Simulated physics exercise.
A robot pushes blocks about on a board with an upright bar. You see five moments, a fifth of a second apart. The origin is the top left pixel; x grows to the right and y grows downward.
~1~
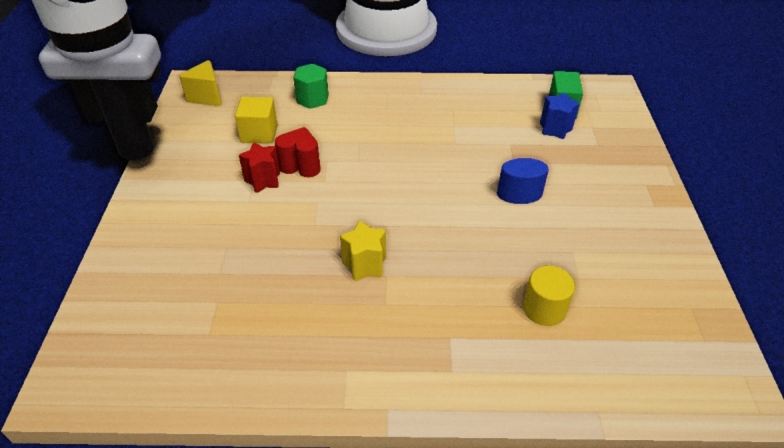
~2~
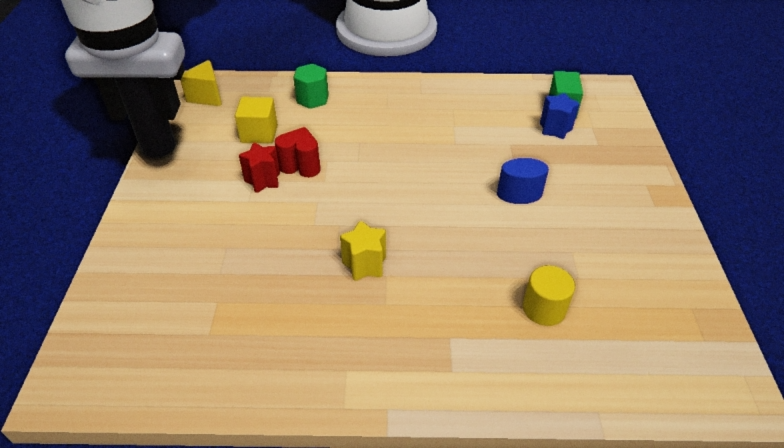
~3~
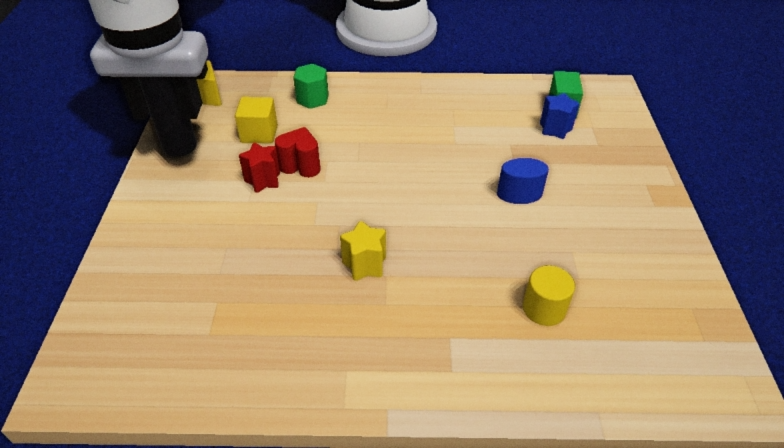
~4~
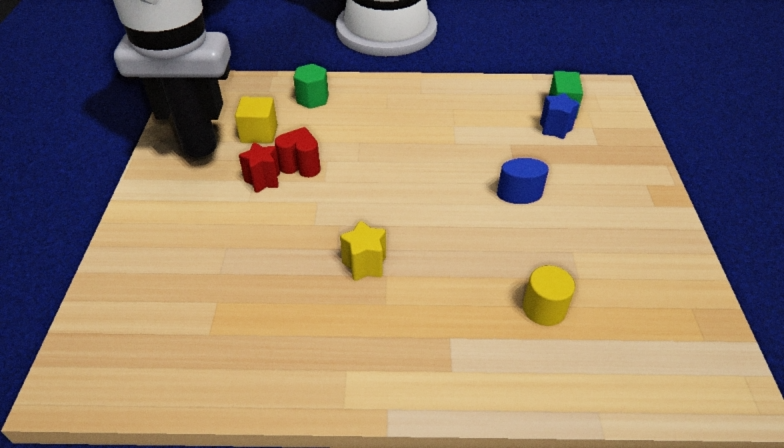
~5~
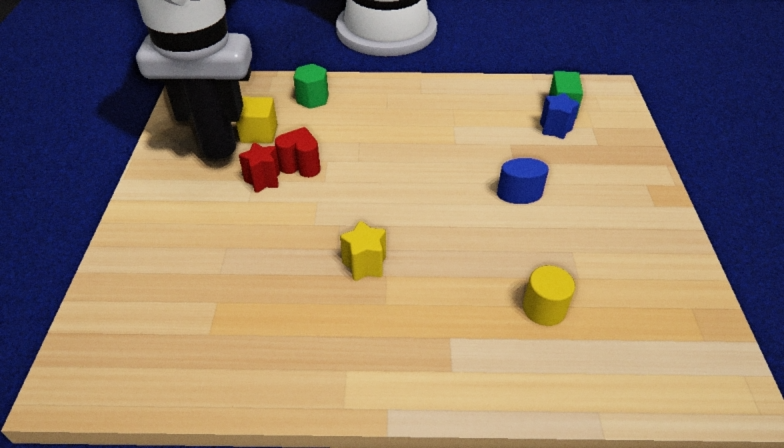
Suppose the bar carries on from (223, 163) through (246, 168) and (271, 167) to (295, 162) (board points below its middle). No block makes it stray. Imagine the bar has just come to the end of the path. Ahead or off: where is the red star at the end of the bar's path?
Slid off.
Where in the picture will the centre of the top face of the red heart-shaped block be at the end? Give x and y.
Pixel (331, 137).
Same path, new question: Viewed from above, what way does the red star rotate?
It twists with the clock when seen from above.
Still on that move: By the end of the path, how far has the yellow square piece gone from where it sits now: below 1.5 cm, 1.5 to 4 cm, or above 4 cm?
It's set to move under 1.5 cm.
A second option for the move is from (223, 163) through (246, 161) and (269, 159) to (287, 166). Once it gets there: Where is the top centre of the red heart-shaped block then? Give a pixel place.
The red heart-shaped block ends near (320, 142).
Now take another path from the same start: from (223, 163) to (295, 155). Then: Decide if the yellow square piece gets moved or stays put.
That block will keep its spot.
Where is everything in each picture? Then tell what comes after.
Bar's lower end (138, 151); yellow square piece (254, 106); red star (258, 153); red heart-shaped block (297, 139), in the first picture.
Bar (159, 149); blocks still, in the second picture.
Bar (180, 148); blocks still, in the third picture.
Bar (201, 148); blocks still, in the fourth picture.
Bar (220, 150); yellow square piece (254, 106); red star (258, 153); red heart-shaped block (297, 139), in the fifth picture.
On the path given first. Halfway along, bar (256, 155); red star (270, 157), turned 20° clockwise.
At the end, bar (294, 148); yellow square piece still; red star (278, 159), turned 50° clockwise; red heart-shaped block (331, 137), turned 20° clockwise.
